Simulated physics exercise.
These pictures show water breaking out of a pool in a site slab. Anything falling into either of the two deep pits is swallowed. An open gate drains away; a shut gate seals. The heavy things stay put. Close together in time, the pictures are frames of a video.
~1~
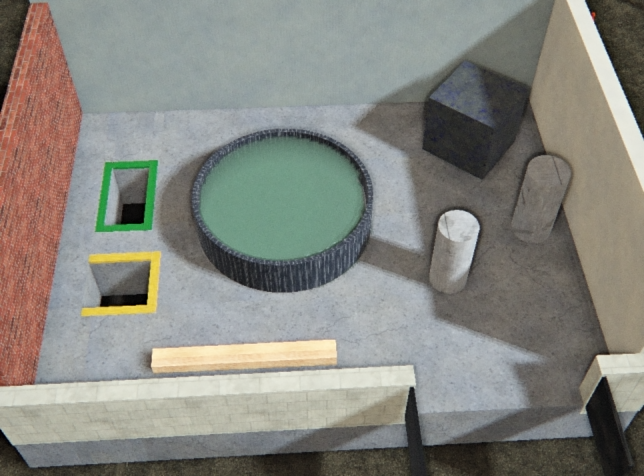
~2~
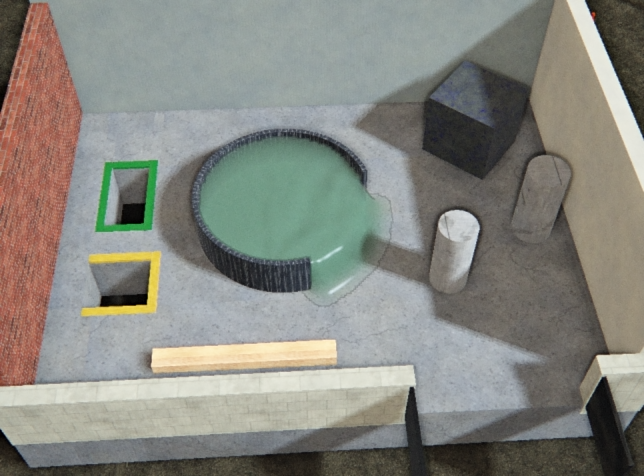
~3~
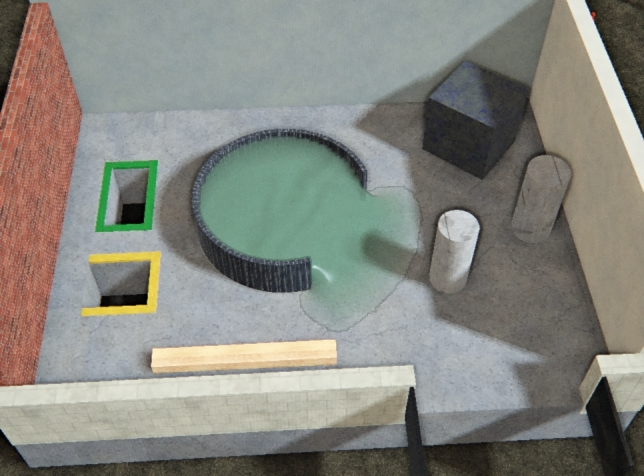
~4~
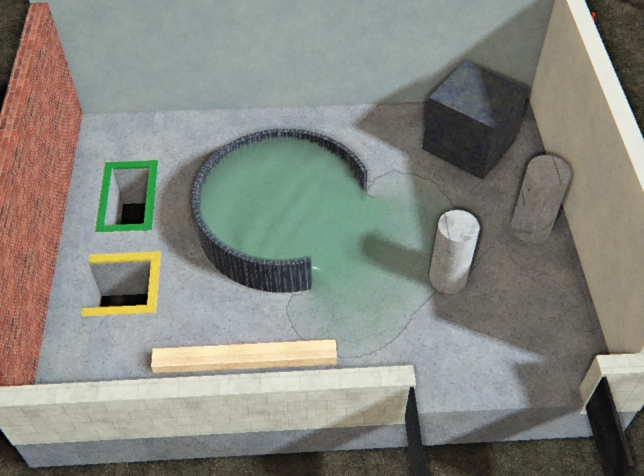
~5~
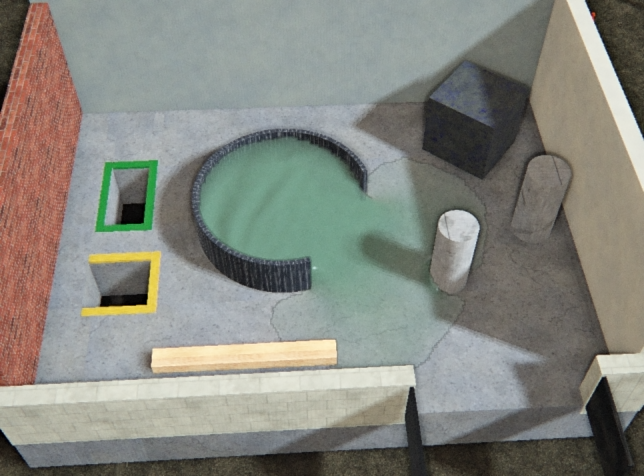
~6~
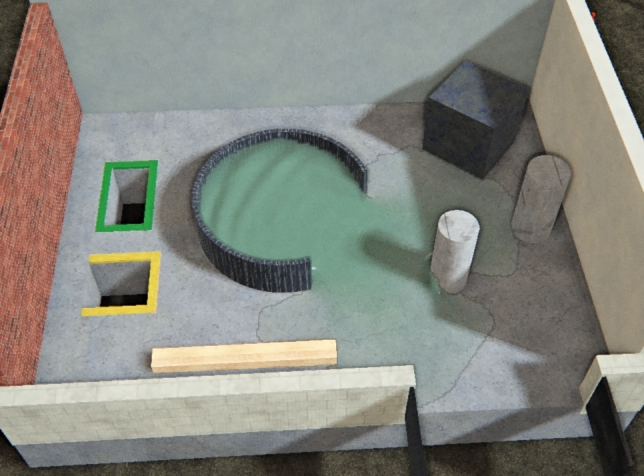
Round dark-walled pool opening at its lower right side, green water pouring out and spreading across the grey slab around a pale cylinder.
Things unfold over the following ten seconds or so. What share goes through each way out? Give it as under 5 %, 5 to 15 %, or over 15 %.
My prediction: The gate pulls in a good deal - past fifteen per cent; the green pit pulls in barely a drop - beneath five per cent; the yellow pit pulls in barely a drop - beneath five per cent.
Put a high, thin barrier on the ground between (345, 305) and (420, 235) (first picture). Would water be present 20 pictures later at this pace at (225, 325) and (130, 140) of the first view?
Submerged, then spared.
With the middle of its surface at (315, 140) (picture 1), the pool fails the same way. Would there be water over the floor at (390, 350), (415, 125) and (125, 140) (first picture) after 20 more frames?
Outcome, in sequence: Wetted, wetted, unwetted.
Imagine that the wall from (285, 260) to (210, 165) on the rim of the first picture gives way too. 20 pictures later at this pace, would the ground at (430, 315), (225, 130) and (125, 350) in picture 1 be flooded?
In the order asked: Sodden, out of reach, sodden.
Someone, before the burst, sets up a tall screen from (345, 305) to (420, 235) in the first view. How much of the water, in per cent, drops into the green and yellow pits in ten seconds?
I'd say the green pit takes roughly 4 %, the yellow pit roughly 6 %.
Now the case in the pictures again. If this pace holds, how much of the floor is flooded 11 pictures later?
By my count, 40 percent.
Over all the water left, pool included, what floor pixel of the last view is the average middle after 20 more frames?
(412, 243).
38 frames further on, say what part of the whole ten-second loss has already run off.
Around 75 % of the total, roughly.
A moment on, water covers 35 % of the floor; the gate 2 %, the green pit 0 %, the yellow pit 0 %.
Next, water covers 40 % of the floor; the gate 10 %, the green pit 0 %, the yellow pit 0 %.
Then, water covers 45 % of the floor; the gate 23 %, the green pit 0 %, the yellow pit 0 %.
Later, water covers 65 % of the floor; the gate 37 %, the green pit 0 %, the yellow pit 0 %.
In the end, water covers 75 % of the floor; the gate 49 %, the green pit 1 %, the yellow pit 0 %.
